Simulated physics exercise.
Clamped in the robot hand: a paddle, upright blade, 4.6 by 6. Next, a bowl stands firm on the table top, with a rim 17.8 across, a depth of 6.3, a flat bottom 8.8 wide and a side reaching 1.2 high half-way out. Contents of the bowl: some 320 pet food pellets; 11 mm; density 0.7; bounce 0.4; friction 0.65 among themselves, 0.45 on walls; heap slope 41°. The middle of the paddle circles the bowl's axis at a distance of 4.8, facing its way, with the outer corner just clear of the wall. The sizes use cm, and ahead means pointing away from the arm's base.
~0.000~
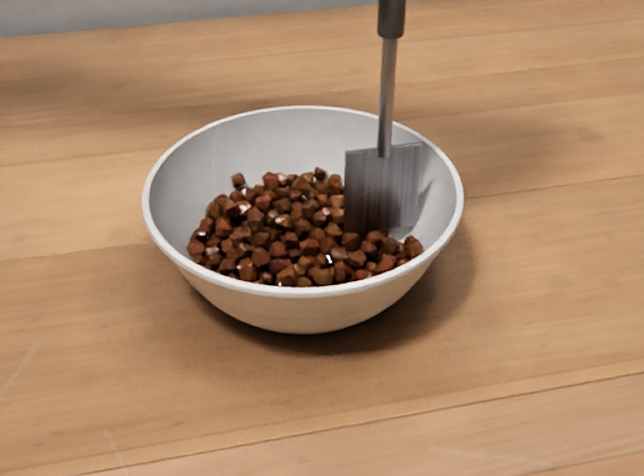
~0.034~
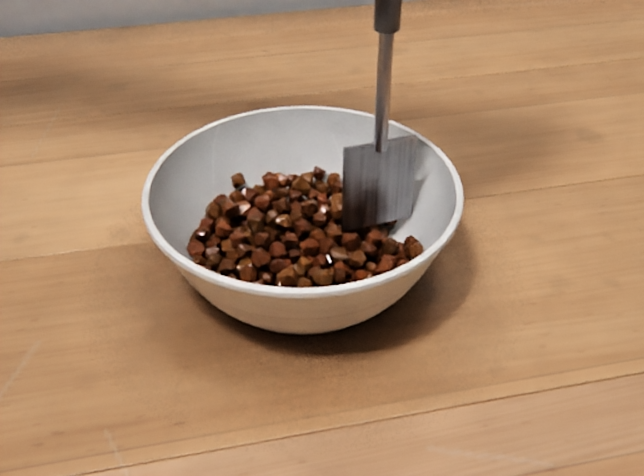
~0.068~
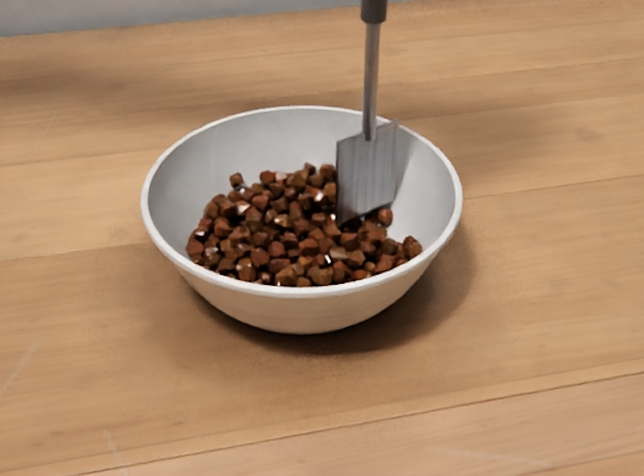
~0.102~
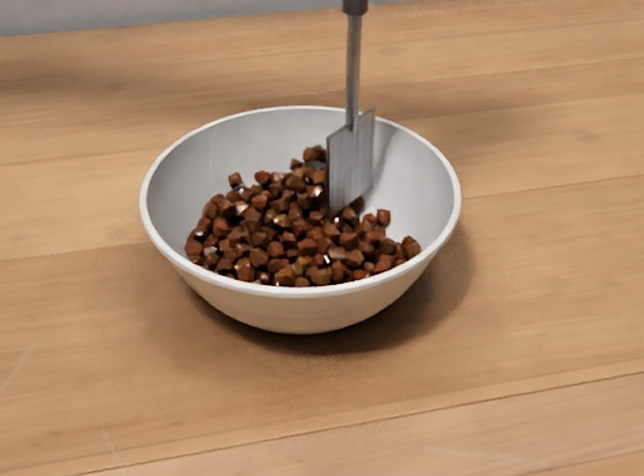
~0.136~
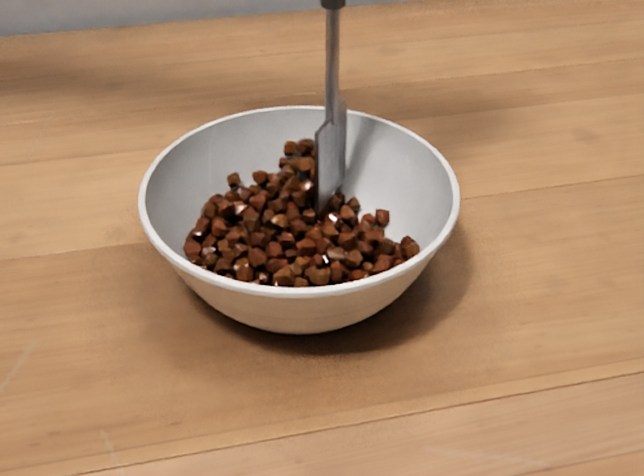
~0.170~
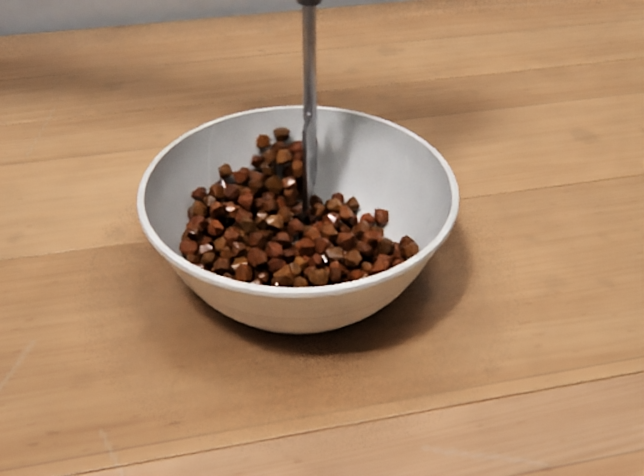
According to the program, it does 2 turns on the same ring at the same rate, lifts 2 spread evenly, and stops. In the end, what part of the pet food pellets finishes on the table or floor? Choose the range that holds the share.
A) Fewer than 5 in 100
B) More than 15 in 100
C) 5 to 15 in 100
5 to 15 in 100 (C).
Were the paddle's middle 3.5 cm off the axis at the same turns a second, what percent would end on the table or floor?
That would make it around 0 percent.
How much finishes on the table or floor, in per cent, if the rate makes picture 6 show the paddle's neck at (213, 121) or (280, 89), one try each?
Some 25 and 15 per cent respectively.
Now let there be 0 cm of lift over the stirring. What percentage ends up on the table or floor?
It comes to some 20 per cent.
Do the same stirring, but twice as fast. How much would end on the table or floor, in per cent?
In that case it comes to around 20 percent.
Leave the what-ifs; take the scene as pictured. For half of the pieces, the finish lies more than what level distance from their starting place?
Somewhere around 4 centimetres.
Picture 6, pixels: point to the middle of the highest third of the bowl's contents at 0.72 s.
Around pixel (390, 212).
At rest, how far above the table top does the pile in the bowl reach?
Roughly 4.5 cm.
After 0.72 s, 326° round, highest piece 8 above the table; 304 in the bowl, 12 on the table or floor, 2 in flight or on the tool.
After 1.26 s, 223° round, highest piece 7 above the table; 294 in the bowl, 23 on the table or floor, 1 in flight or on the tool.
After 1.74 s, 0° round, highest piece 4 above the table; 294 in the bowl, 24 on the table or floor.
After 2.44 s, 0° round, highest piece 4 above the table; 294 in the bowl, 24 on the table or floor.
In the end, 294 in the bowl, 24 on the table or floor. That is 8 % on the table or floor.
